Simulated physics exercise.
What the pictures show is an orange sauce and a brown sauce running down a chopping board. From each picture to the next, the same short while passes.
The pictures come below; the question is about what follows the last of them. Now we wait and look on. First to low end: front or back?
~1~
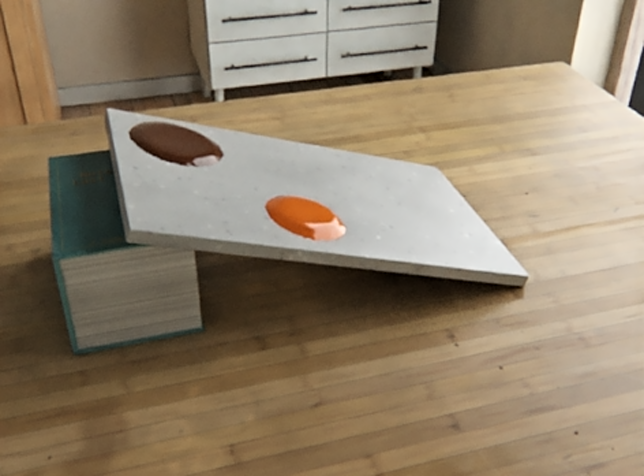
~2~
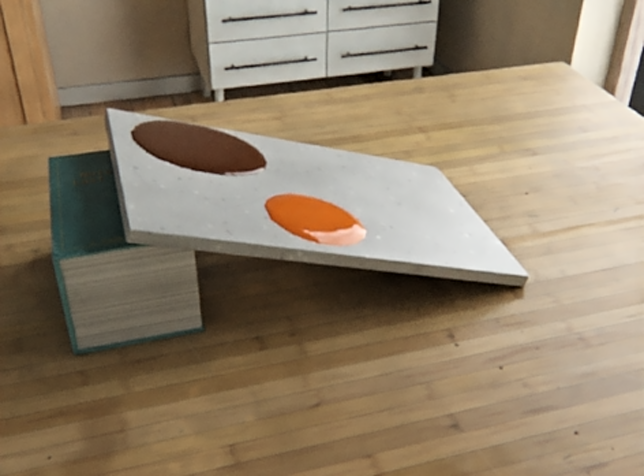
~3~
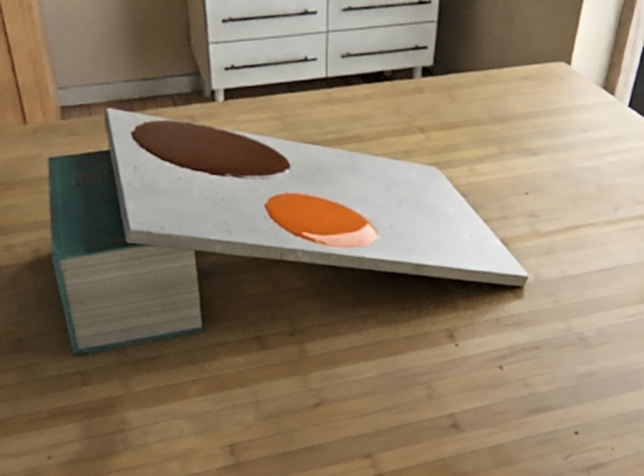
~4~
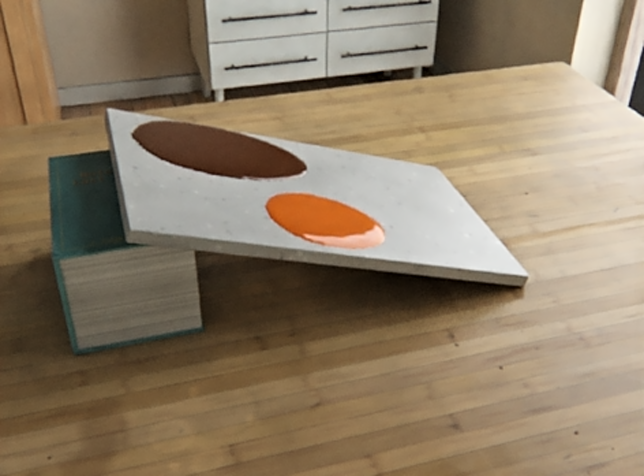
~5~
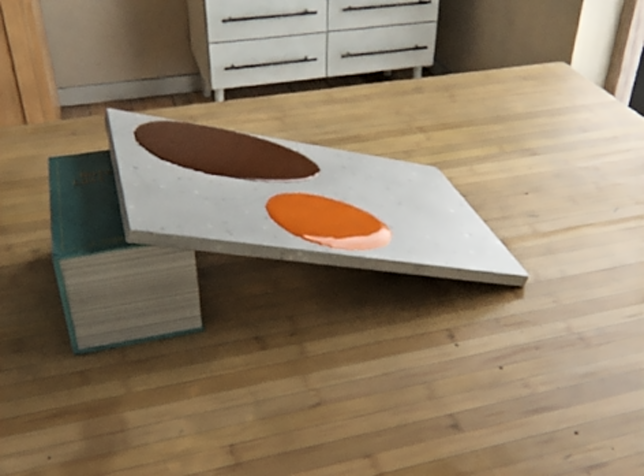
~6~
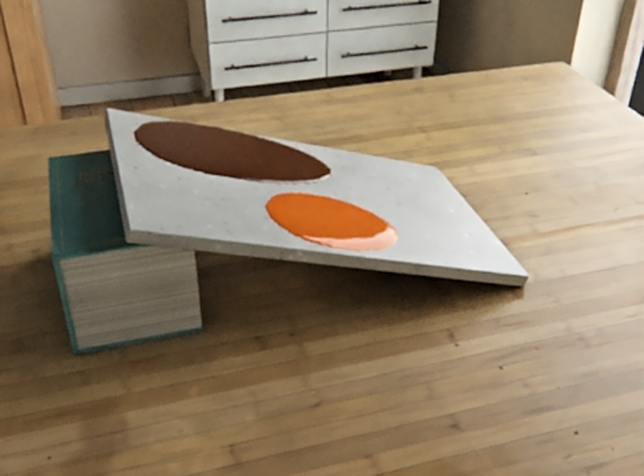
Back.
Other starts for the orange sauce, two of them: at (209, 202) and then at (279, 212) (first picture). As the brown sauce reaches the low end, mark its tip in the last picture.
First start: (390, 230). Second start: (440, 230).
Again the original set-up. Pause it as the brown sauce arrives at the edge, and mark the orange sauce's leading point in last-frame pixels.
Estimated tip: (464, 237) px in the final view.
Soon after, the orange sauce is three quarters of the way down; the brown sauce is three quarters of the way down.
Later, the orange sauce is three quarters of the way down; the brown sauce is close to the edge.
In the end, the orange sauce is close to the edge; the brown sauce is at the low edge.
